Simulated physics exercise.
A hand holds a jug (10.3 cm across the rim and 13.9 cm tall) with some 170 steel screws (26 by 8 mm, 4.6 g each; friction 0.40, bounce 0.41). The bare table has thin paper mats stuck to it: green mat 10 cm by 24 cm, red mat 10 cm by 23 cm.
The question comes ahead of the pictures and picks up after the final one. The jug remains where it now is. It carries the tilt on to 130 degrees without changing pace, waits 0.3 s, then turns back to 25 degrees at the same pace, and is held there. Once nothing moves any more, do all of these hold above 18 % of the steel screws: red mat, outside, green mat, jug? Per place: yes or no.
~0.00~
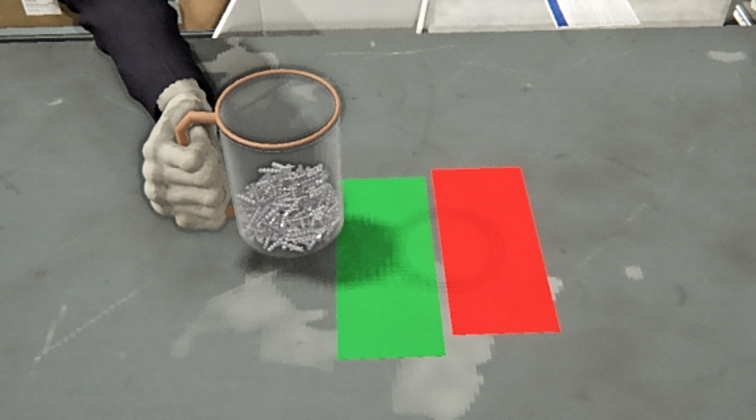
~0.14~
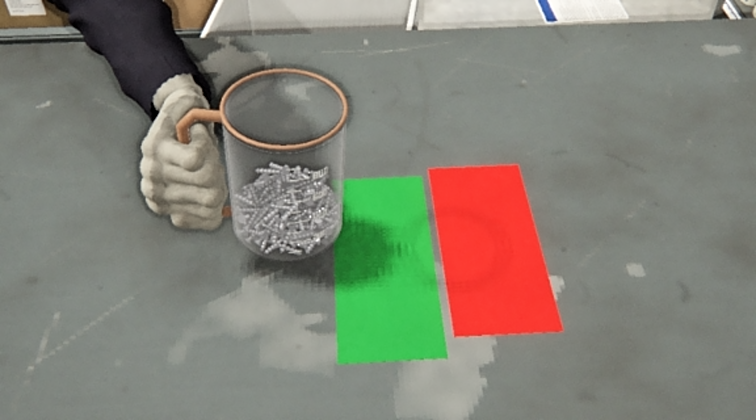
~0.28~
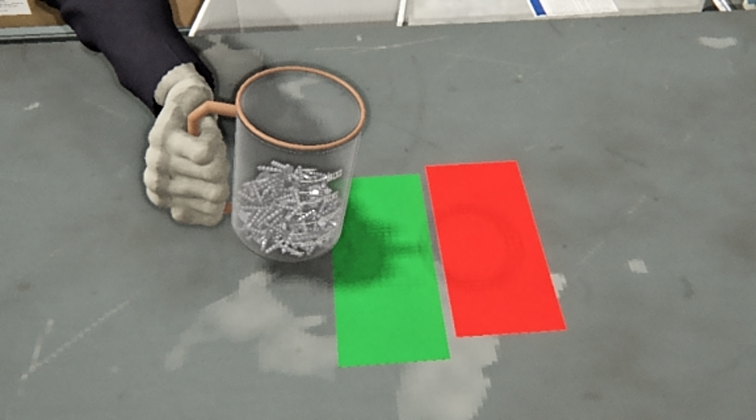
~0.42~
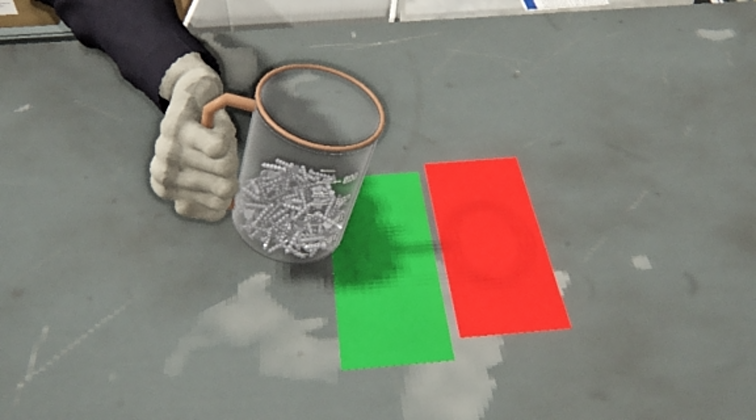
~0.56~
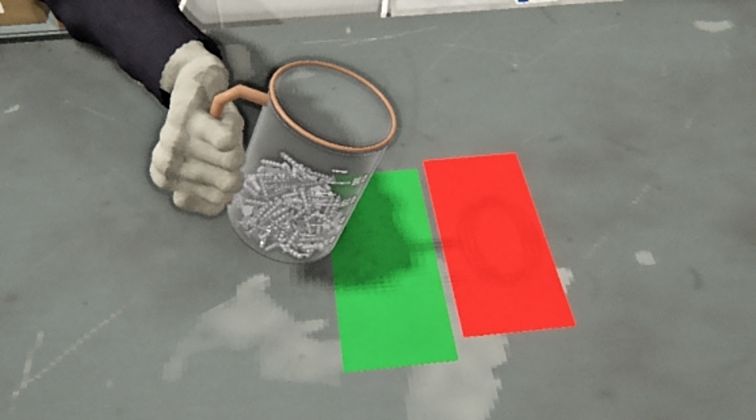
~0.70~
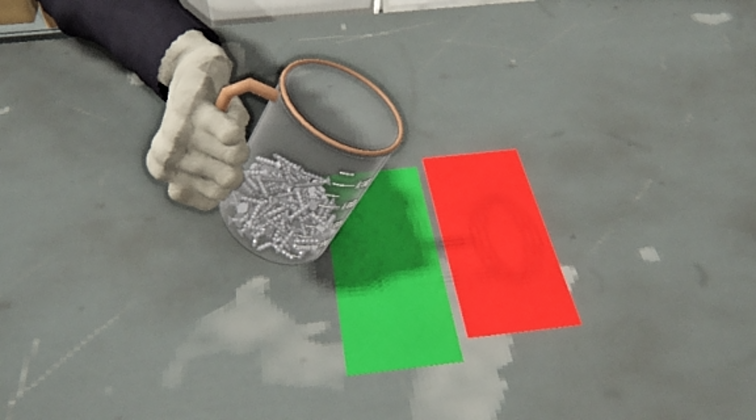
Red mat - answer no; off the mats - answer no; green mat - answer yes; jug - answer no.
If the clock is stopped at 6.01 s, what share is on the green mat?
At that moment, close to 90 % has got there.
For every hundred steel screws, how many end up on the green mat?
Around 90 in a hundred.
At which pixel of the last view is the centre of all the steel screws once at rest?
The middle comes to rest near (392, 242).
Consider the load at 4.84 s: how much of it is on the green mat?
Near 90 per cent so far.
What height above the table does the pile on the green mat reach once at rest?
2.5 cm, give or take.
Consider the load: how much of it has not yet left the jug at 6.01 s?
0 %.
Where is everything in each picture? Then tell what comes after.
Jug at (285, 165); tilt 0 degrees; moved 0.0 cm; lip at (338, 105); top of the load at (289, 173); green mat at (386, 259); red mat at (490, 243), in the first picture.
Jug at (286, 168); tilt 4 degrees; moved 0.4 cm; lip at (345, 108); top of the load at (287, 175), in the second picture.
Jug at (294, 167); tilt 10 degrees; moved 1.4 cm; low side right; lip at (363, 111); top of the load at (319, 175), in the third picture.
Jug at (304, 165); tilt 16 degrees; moved 2.4 cm; low side right; lip at (382, 115); top of the load at (277, 174), in the fourth picture.
Jug at (310, 161); tilt 22 degrees; moved 2.8 cm; low side right; lip at (393, 119); top of the load at (290, 173), in the fifth picture.
Jug at (312, 158); tilt 28 degrees; moved 2.8 cm; low side right; lip at (400, 124); top of the load at (286, 172); green mat at (386, 260); red mat at (495, 234). It turns about 45 degrees a second, in the sixth picture.
After 2.29 s, tilt 99 degrees; jug 100 %; middle of all pieces on or above the table near (258, 184).
After 3.62 s, tilt 121 degrees; red mat 5 %, outside 5 %, green mat 90 %; middle of all pieces on or above the table near (393, 242).
Then, at 4.84 s, tilt 67 degrees; red mat 5 %, outside 5 %, green mat 90 %; middle of all pieces on or above the table near (394, 242).
After 6.01 s, tilt 25 degrees; red mat 5 %, outside 5 %, green mat 90 %; middle of all pieces on or above the table near (394, 242).
By 6.3 s all is still; red mat 5 %, outside 5 %, green mat 90 %, jug 0 %.
